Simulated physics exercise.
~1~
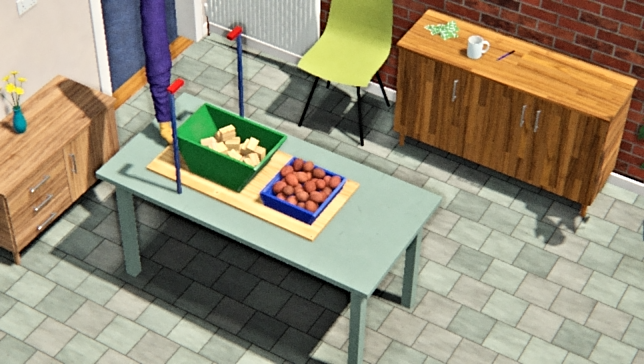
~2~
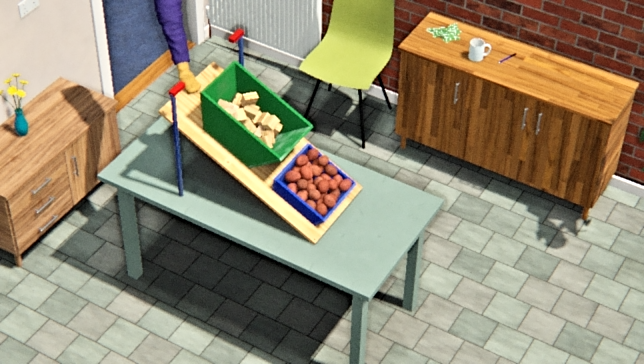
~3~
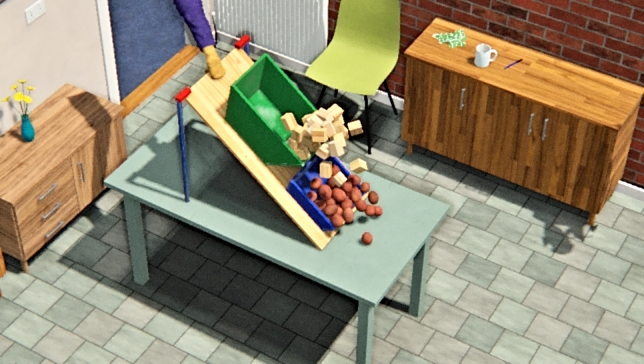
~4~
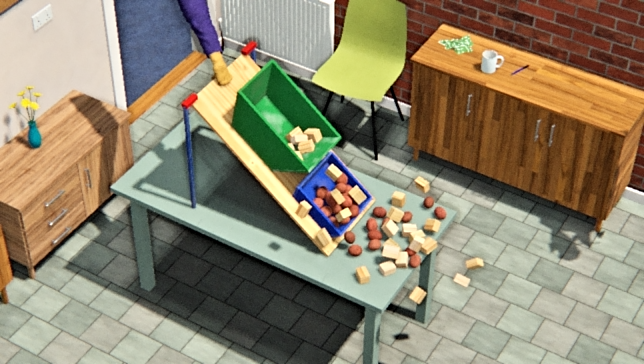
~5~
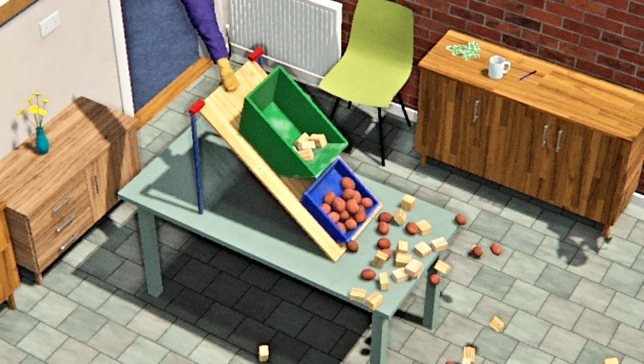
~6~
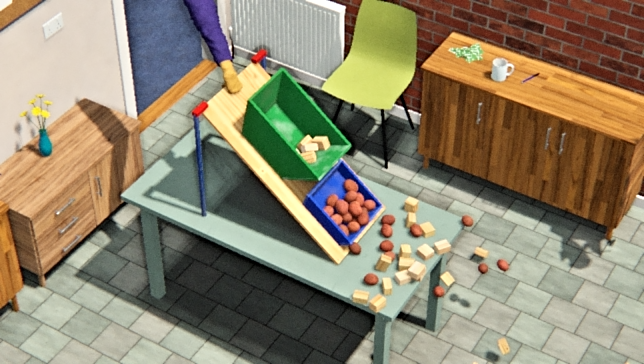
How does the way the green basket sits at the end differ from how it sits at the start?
At the start the green basket sits level on the flat board, close to the tabletop. At the end it is raised above the table on the steeply sloping board, tipped down towards the right.
The clip opens on a grey-green table where a wooden board carries a green basket of pale timber offcuts and a blue basket of red potatoes, with a purple-sleeved arm at its left end. The yellow-gloved hand lifts that end sharply, and the board tilts down to the right with both baskets on it. As it steepens, offcuts pour out of the green basket over the blue one, and potatoes spill too. Pieces scatter across the tabletop and some drop to the tiled floor. The board ends held steeply against the red-tipped stops, with a few offcuts left in the green basket and a heap of potatoes still in the blue one.
